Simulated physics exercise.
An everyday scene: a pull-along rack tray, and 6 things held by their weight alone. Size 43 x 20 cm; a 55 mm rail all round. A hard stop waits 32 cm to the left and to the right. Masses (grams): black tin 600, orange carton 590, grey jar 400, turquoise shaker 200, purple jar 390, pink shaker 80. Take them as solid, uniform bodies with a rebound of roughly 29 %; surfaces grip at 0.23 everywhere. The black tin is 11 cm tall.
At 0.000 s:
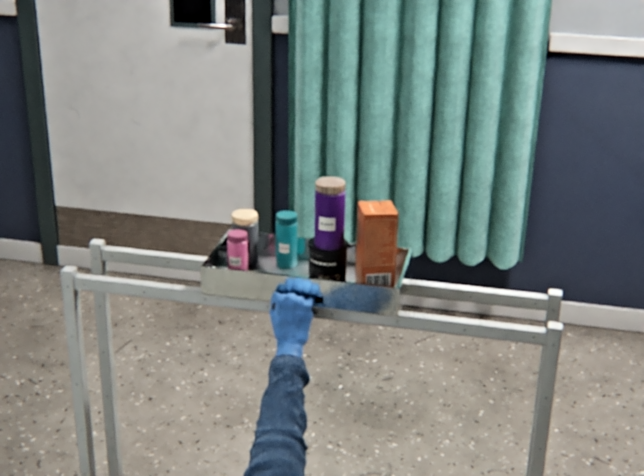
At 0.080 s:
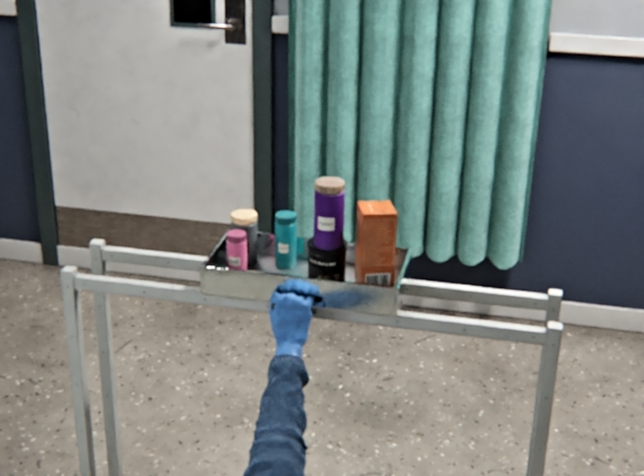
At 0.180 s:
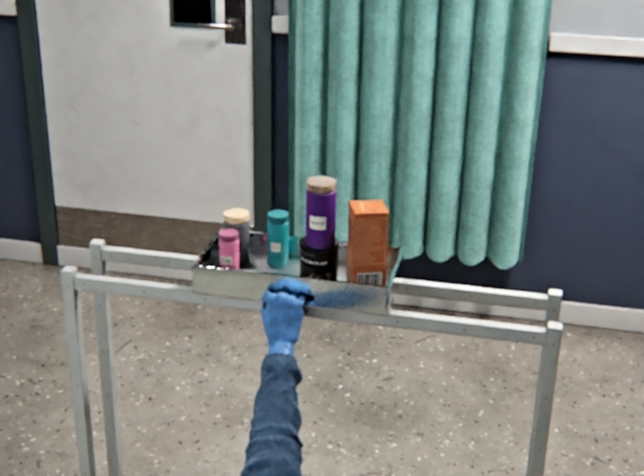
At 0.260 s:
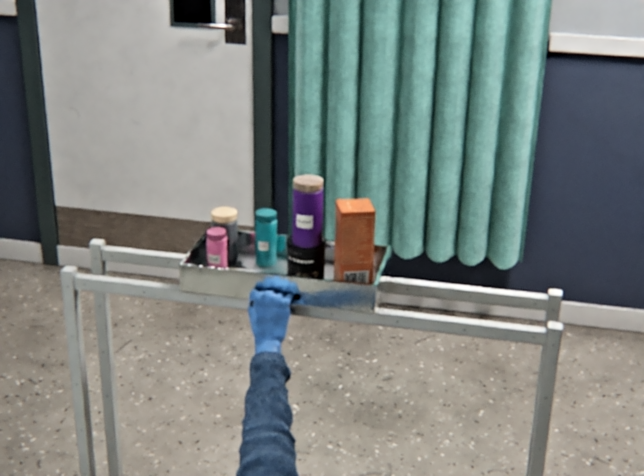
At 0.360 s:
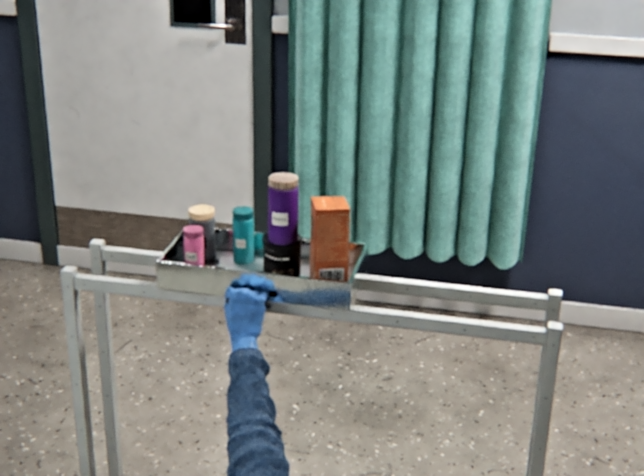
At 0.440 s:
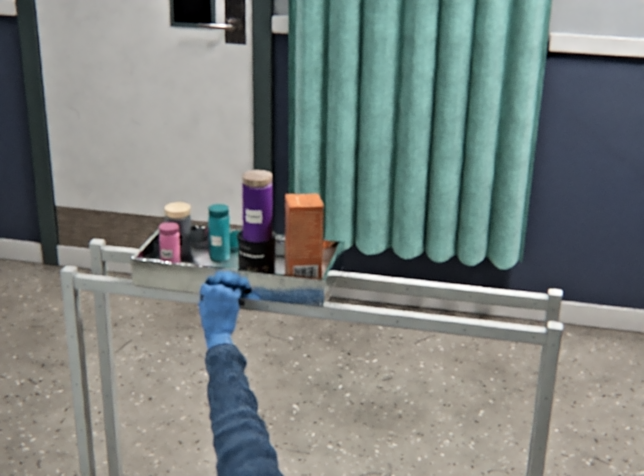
Tray of jars, shakers and an orange carton sitting still, then sliding left along a metal rack, pulled by a blue-gloved hand.
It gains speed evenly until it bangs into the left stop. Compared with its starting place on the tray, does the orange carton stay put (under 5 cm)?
The orange carton ends elsewhere.
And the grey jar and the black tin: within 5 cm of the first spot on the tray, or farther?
The grey jar stays put; the black tin ends elsewhere.
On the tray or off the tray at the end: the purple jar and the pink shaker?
The purple jar finishes off the tray; the pink shaker is still on the tray.
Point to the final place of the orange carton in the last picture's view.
Near (154, 226).
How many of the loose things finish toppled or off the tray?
That comes to 1.
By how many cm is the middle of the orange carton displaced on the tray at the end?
About 20 cm.
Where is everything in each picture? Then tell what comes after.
Tray midway; orange carton (376, 250); black tin (328, 264), in the first picture.
Tray midway; turquoise shaker (286, 240); purple jar (329, 213), in the second picture.
Tray has slid 2 cm left; pink shaker (229, 253); black tin (319, 263), in the third picture.
Tray has slid 5 cm left; grey jar (225, 236); turquoise shaker (266, 237), in the fourth picture.
Tray has slid 10 cm left; purple jar (283, 209); pink shaker (194, 249), in the fifth picture.
Tray has slid 16 cm left; orange carton (304, 242); black tin (257, 256), in the sixth picture.
After 0.74 s, tray has slid 32 cm left; orange carton moved 13 cm near (182, 229); purple jar moved 14 cm; black tin moved 13 cm.
After 1.14 s, tray has slid 32 cm left; purple jar now off the tray; orange carton moved 20 cm near (154, 226); black tin moved 17 cm.
In the end (1.6 s), off the tray, purple jar; not toppled but over 5 cm from the start, black tin, orange carton and turquoise shaker; the other 2 under 5 cm from the start. At the end, from the last picture's camera, orange carton near (154, 226).
